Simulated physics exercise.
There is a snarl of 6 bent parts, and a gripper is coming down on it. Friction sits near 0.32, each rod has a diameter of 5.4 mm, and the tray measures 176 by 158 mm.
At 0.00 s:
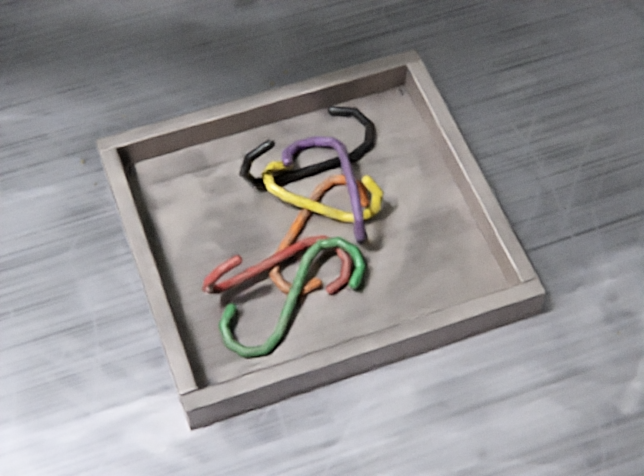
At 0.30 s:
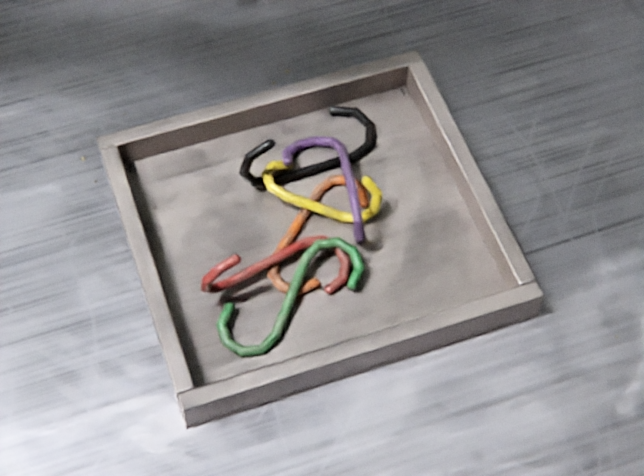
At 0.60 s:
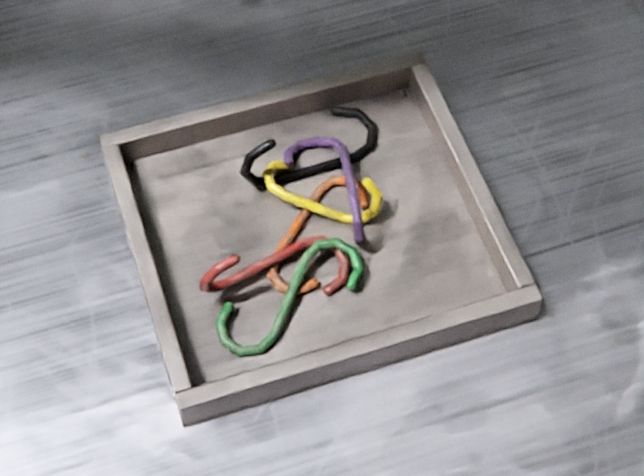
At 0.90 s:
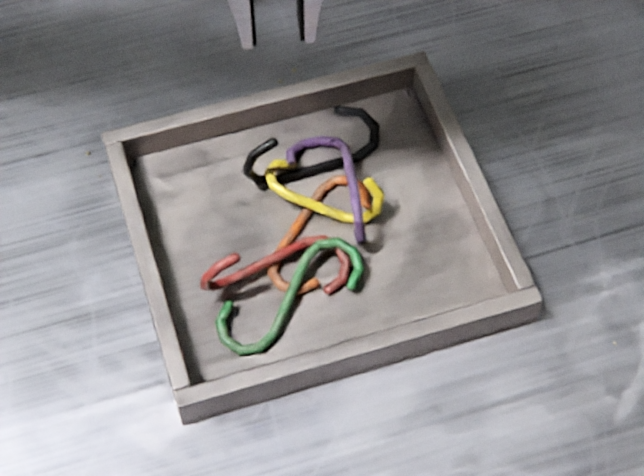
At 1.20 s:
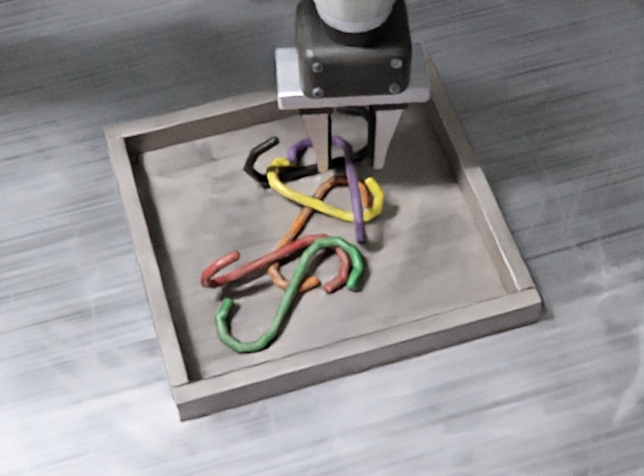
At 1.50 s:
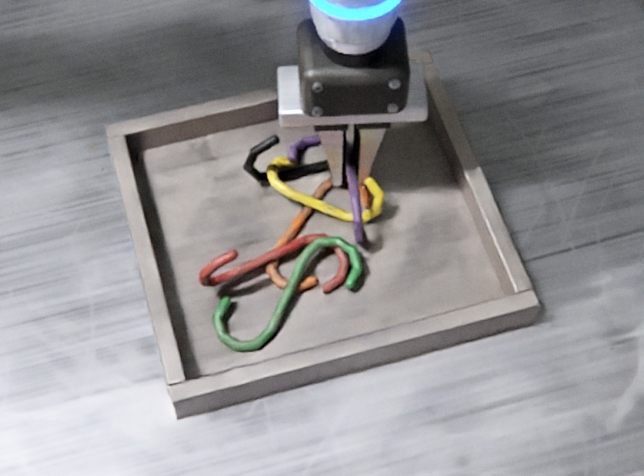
A robotic gripper lowers into a tray of tangled hooks and closes on the purple one.
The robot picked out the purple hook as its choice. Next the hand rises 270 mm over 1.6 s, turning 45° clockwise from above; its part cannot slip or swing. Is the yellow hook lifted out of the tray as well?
No, it ends up still in the tray.
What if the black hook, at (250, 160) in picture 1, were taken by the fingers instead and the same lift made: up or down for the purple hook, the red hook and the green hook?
In that case the purple hook is carried along, the red hook remains where it was, and the green hook remains where it was.
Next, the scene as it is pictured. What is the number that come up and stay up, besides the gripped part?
Leaving the held part aside, the answer is 0.
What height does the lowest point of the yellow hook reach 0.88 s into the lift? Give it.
I'd put it near 0 mm up.
After 1.98 s, lowest point more than 20 mm over the tray floor, purple hook 58 mm.
After 2.38 s, lowest point more than 20 mm over the tray floor, purple hook 159 mm.
After 3.10 s, lowest point more than 20 mm over the tray floor, purple hook 273 mm.
At rest, hanging purple hook 273 mm; the other 5 are down.
